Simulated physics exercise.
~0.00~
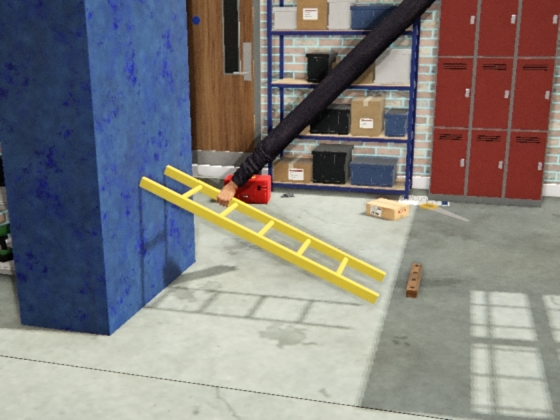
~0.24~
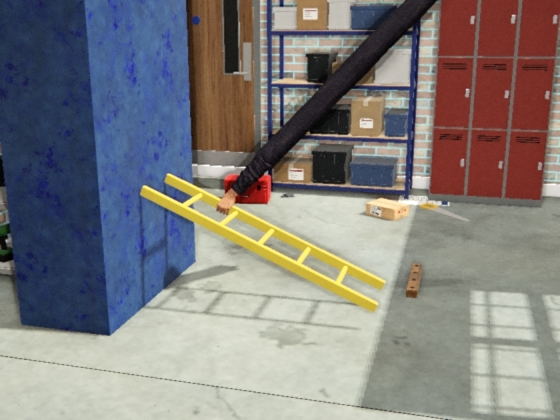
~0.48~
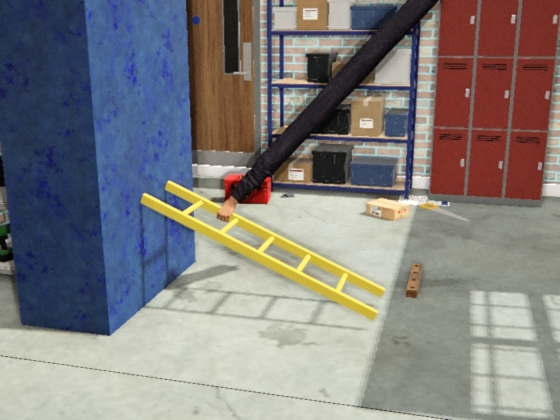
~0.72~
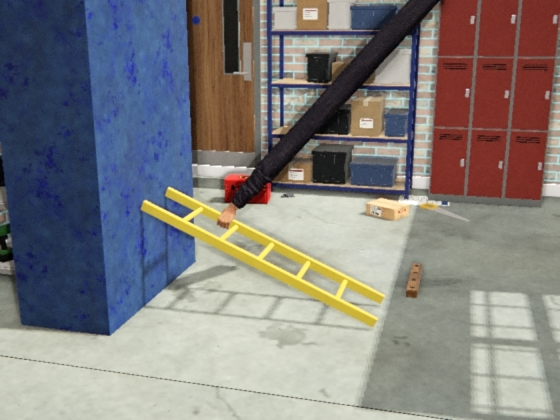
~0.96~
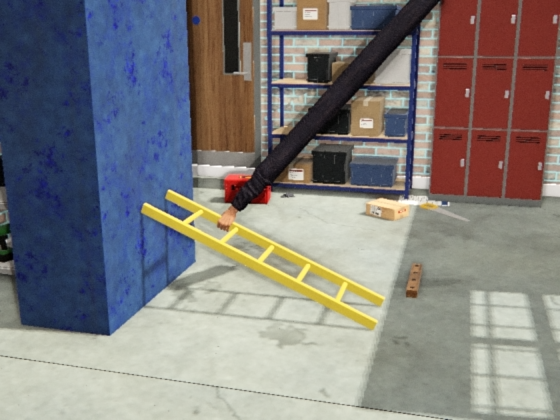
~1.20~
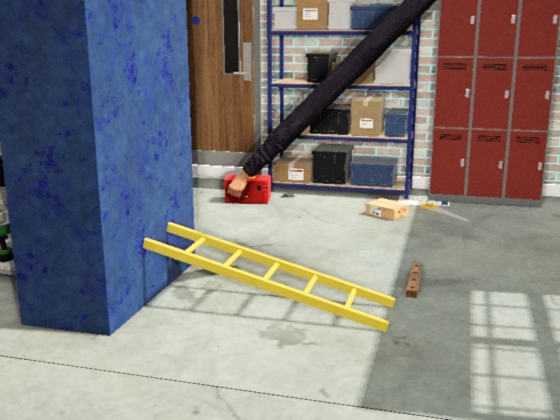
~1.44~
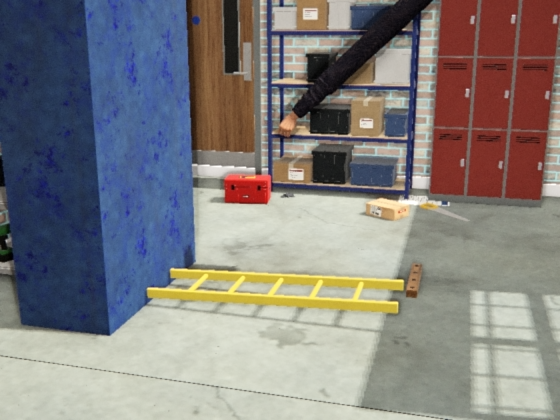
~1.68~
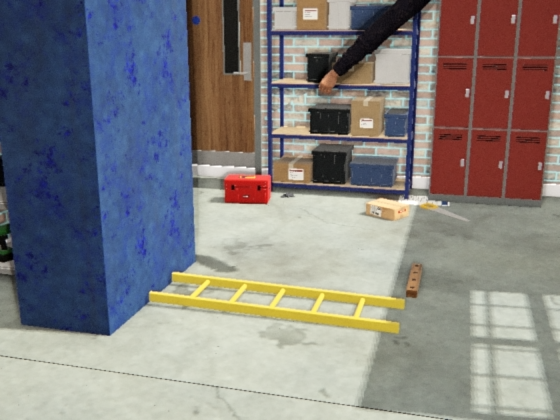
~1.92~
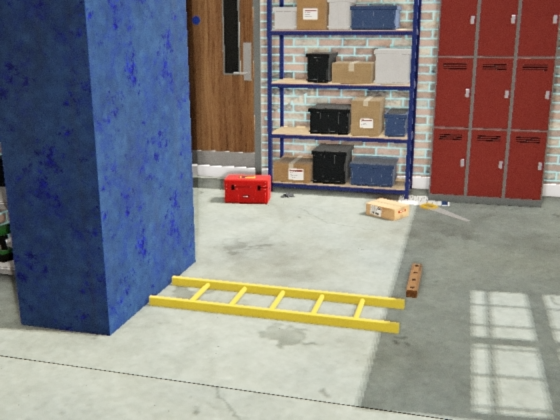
To begin with, a yellow ladder leans at a shallow slant against a blue, block-like cupboard on a hard grey floor, while a hand at the end of a dark-sleeved arm holds its upper part. The hand lowers the ladder slightly, its feet short of a small wooden batten. Then the hand lets go and draws back up to the right. Unsupported, the ladder slips down beside the cupboard, its feet sliding toward the batten as it flattens. The arm leaves view, and the ladder ends lying still on the floor.
